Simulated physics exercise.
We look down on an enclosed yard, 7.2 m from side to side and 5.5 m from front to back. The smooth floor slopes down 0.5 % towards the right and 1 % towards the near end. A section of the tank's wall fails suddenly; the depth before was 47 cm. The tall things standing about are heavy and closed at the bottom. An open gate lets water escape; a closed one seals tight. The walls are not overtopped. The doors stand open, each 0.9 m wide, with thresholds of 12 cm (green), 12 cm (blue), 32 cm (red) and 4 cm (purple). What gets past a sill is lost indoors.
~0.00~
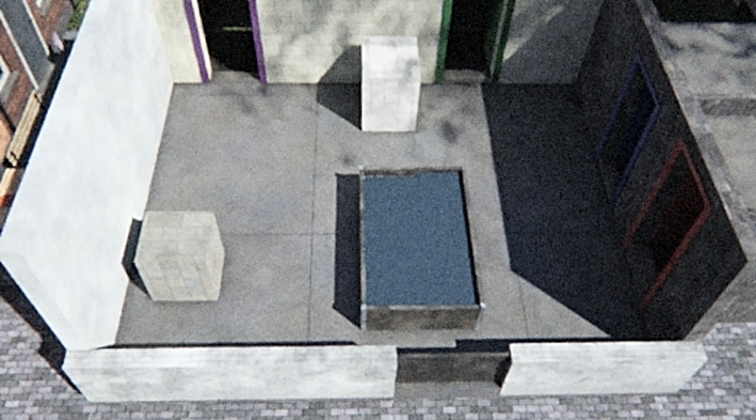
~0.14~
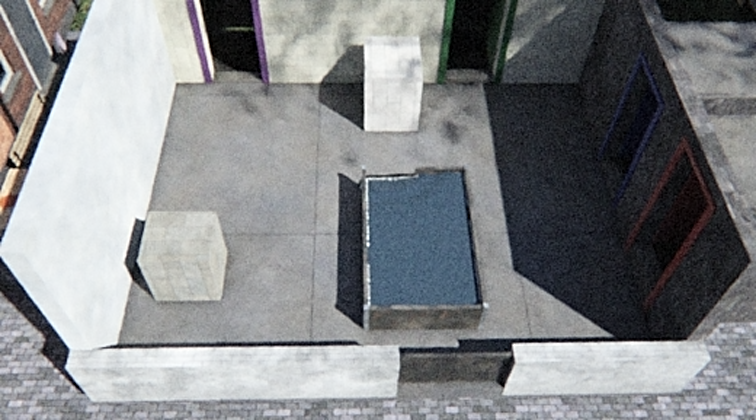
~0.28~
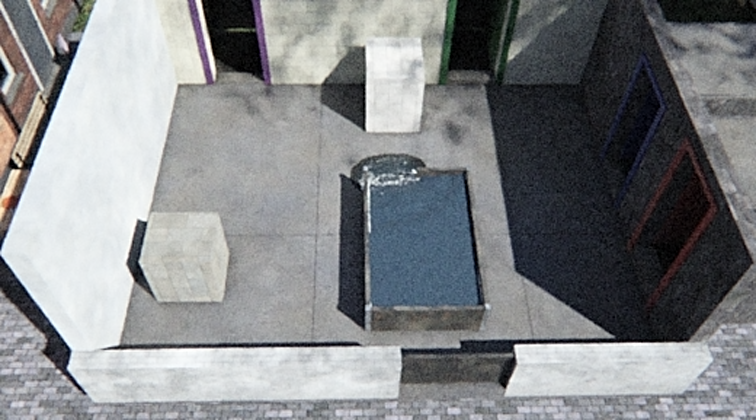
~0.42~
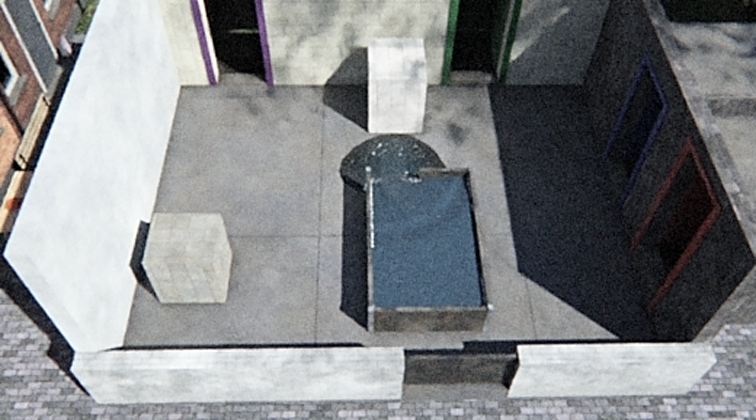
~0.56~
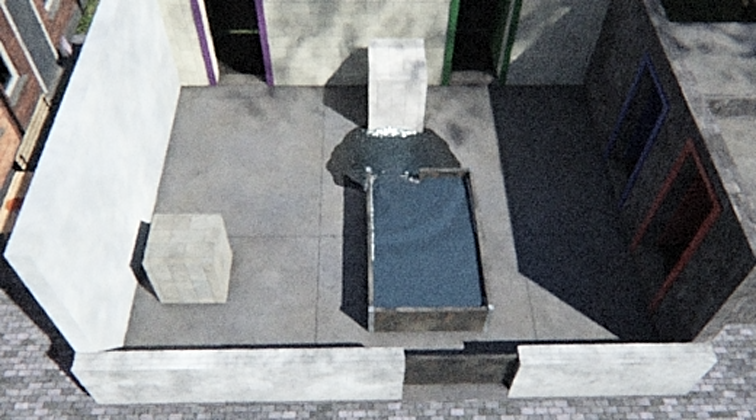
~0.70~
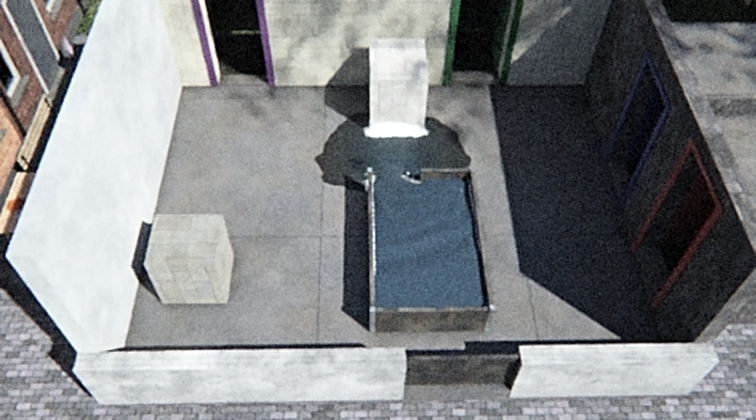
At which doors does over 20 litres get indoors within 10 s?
Within that time: At the green door it does not reach the limit; at the blue door it stays under the limit; at the red door it stays under the limit; at the purple door it exceeds the limit.
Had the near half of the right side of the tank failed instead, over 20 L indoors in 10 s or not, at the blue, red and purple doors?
Against that limit: Blue not over, red under, purple under.
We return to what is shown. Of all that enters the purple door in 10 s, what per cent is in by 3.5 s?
About 20 per cent.
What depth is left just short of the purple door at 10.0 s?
Roughly 5.0 cm deep.
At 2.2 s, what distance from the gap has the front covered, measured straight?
Roughly 4.0 m.
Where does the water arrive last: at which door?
It is the red one.
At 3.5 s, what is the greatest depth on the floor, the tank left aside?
Roughly 19 cm.
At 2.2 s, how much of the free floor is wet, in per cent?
Some 25 per cent of it.
After 1.4 s water covers 15 % of the floor and is deepest (27 cm) near (386, 134); green door not reached, blue door not reached, red door not reached, purple door not reached.
After 2.2 s water covers 25 % of the floor and is deepest (26 cm) near (386, 142); green door 5 cm at the sill, 0 L in, blue door not reached, red door not reached, purple door 8 cm at the sill, 0 L in.
After 3.5 s water covers 40 % of the floor and is deepest (19 cm) near (386, 142); green door 5 cm at the sill, 0 L in, blue door 5 cm at the sill, 0 L in, red door not reached, purple door 8 cm at the sill, 12 L in.
After 6.0 s water covers 60 % of the floor and is deepest (14 cm) near (397, 142); green door 3 cm at the sill, 0 L in, blue door 5 cm at the sill, 0 L in, red door 3 cm at the sill, 0 L in, purple door 8 cm at the sill, 35 L in.
After 10.0 s water covers 90 % of the floor and is deepest (9 cm) near (654, 370); green door 4 cm at the sill, 0 L in, blue door 4 cm at the sill, 0 L in, red door 3 cm at the sill, 0 L in, purple door 5 cm at the sill, 55 L in.
